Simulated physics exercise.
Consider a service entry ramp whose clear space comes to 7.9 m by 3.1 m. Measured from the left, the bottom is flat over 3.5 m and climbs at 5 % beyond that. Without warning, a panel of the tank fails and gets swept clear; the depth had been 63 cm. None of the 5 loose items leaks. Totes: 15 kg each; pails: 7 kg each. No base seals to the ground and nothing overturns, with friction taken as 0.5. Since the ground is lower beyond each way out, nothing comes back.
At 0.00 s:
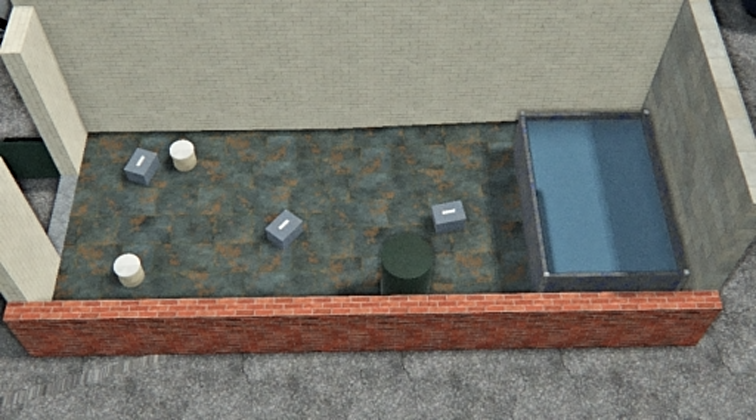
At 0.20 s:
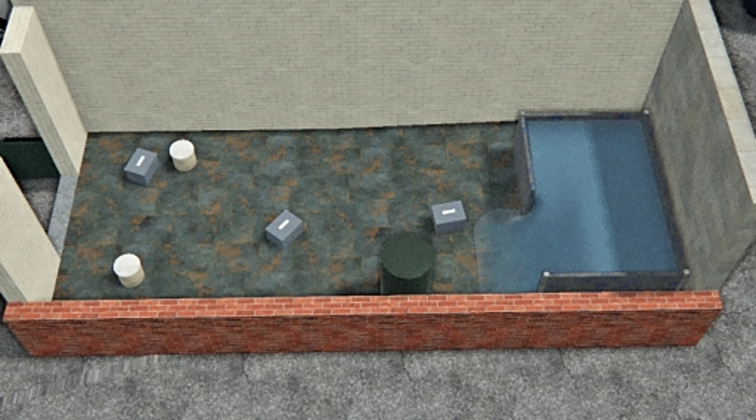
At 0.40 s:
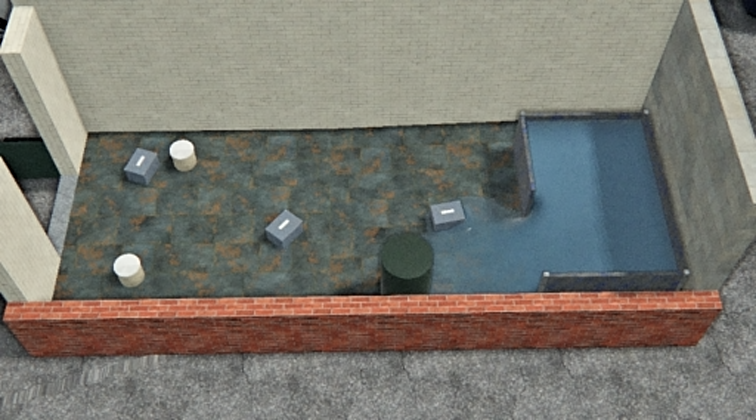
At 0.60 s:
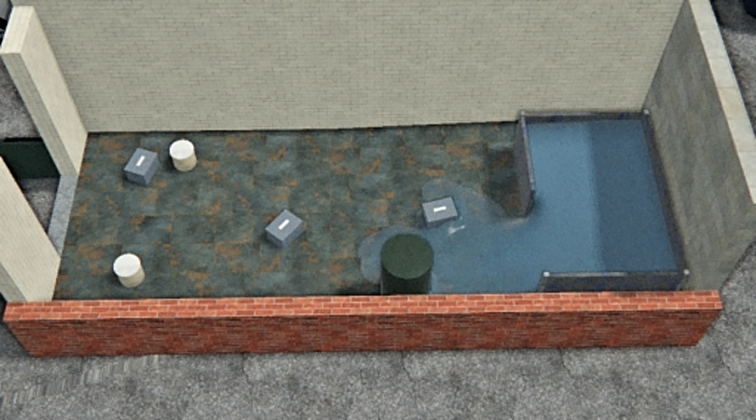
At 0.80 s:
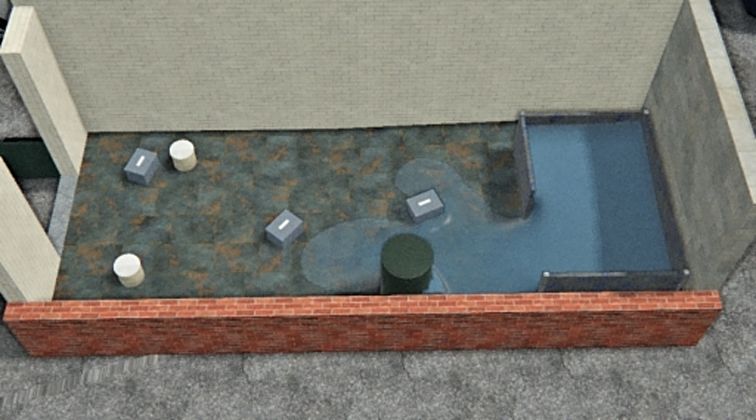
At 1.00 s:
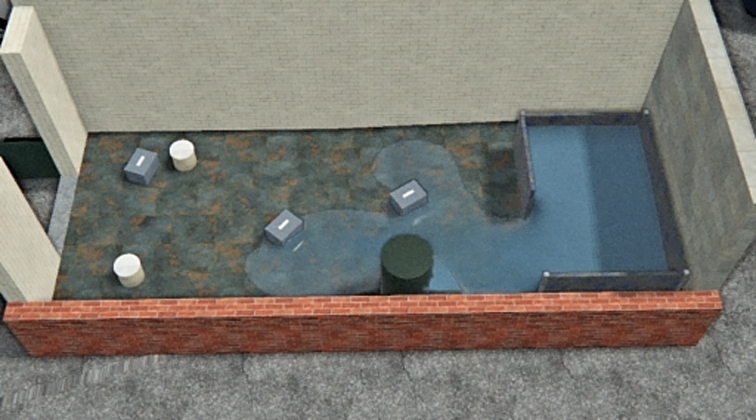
Water pours from a tank's open side across the floor, pushing one grey box left.
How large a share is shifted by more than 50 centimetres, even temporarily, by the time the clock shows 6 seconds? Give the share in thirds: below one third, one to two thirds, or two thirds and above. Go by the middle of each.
The displaced part is two thirds at minimum.
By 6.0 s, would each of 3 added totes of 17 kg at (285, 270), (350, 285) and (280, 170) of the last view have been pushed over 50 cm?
In turn: Short of it, less, over.
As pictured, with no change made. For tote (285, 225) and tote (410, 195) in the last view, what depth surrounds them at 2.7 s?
Some 8 cm at the first, some 20 cm at the second.
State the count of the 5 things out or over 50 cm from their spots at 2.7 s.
By then 4.
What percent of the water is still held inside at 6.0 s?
About 80 per cent.
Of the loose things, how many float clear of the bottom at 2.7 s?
Count: 2.
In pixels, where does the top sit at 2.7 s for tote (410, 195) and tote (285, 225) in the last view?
About (291, 127) for the first and (118, 180) for the second.
After 1.4 s 1 of 5 are over 50 cm from their spots; 0 afloat.
After 2.7 s 4 of 5 are over 50 cm from their spots; 2 afloat.
After 4.2 s 4 of 5 are over 50 cm from their spots; 3 afloat.
After 6.0 s 5 of 5 are over 50 cm from their spots, and 5 have been at some point; 2 afloat.
